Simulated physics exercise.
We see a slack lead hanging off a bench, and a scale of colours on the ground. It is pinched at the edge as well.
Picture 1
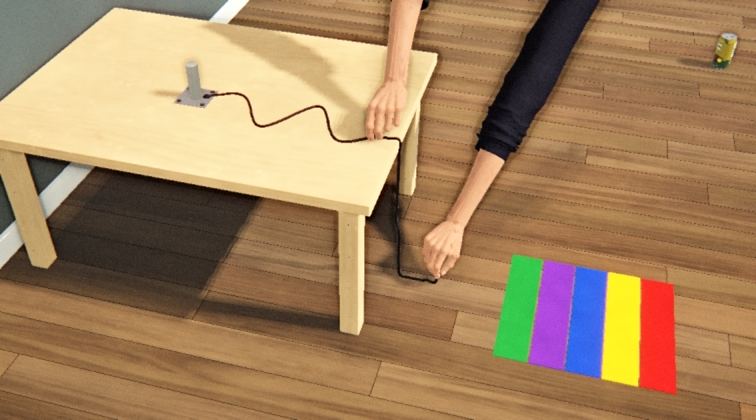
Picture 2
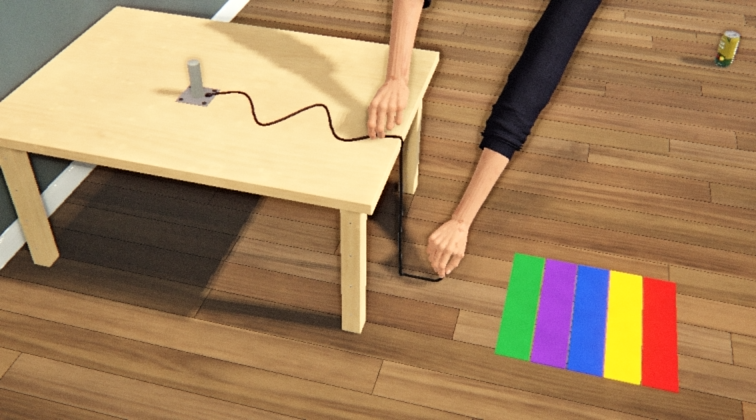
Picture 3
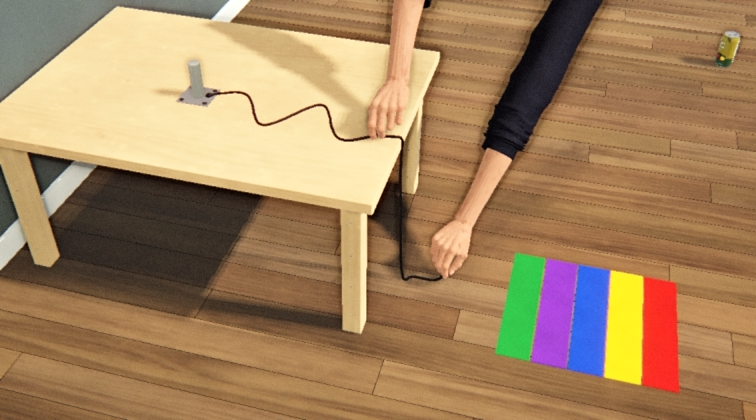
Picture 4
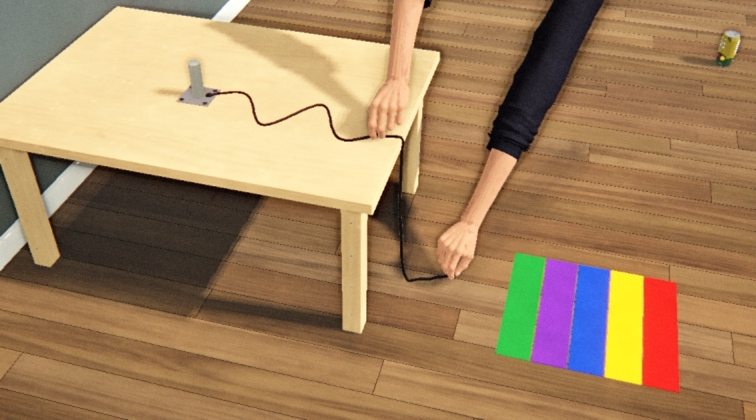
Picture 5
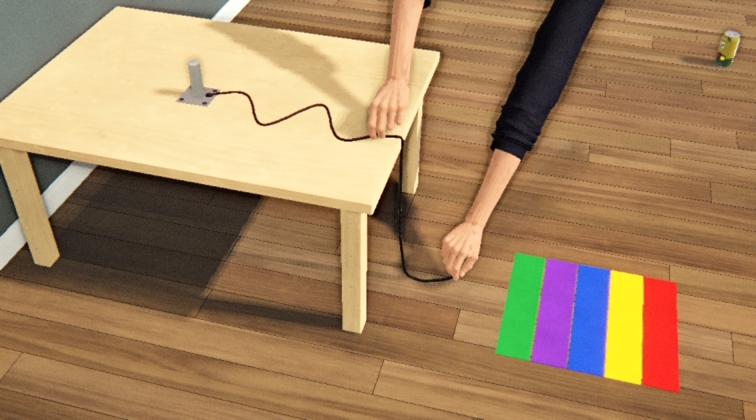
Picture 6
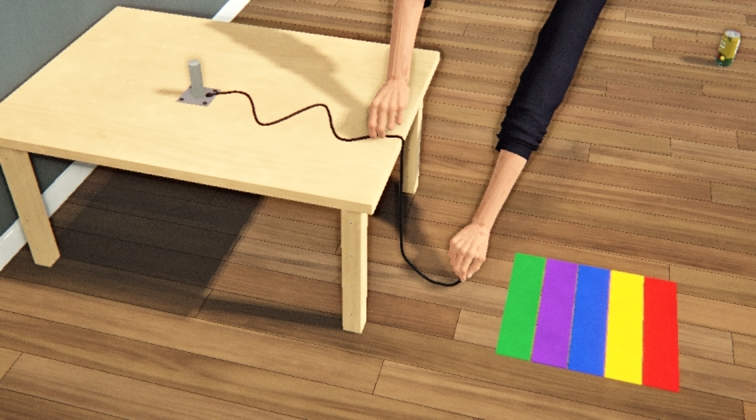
A person pins a dark cord at a table's edge and slowly draws its end right.
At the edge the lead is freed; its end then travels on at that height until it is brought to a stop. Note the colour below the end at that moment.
Colour below: Red.
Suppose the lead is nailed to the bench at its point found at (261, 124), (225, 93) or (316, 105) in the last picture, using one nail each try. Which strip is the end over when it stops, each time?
First try yellow, second red, third blue.
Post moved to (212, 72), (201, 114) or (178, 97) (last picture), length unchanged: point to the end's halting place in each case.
Estimated pixels per try: (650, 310); (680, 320); (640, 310).
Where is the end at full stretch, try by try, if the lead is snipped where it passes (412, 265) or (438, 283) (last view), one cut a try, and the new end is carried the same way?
Around (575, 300) for the first cut and around (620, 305) for the second.
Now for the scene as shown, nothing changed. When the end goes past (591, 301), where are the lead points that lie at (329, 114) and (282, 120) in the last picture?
Positions: (385, 133) for the first, (320, 120) for the second.
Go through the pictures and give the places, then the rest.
In the first picture, end (439, 274); green (513, 339); purple (549, 346); blue (584, 354); yellow (621, 361); red (658, 369).
In the second picture, end (444, 273); lead through (242, 93) (281, 120) (330, 122) (389, 137) (401, 199) (400, 263).
In the third picture, end (448, 273).
In the fourth picture, end (454, 274); lead through (243, 93) (282, 120) (331, 122) (390, 137) (400, 199) (402, 264).
In the fifth picture, end (458, 275).
In the sixth picture, end (465, 276); lead through (243, 93) (282, 120) (331, 122) (390, 136) (401, 199) (408, 262).
Early on, end near (591, 301); over blue.
Midway, end near (637, 310); over yellow.
At the end of the slack, end near (663, 315); over red. The red one.
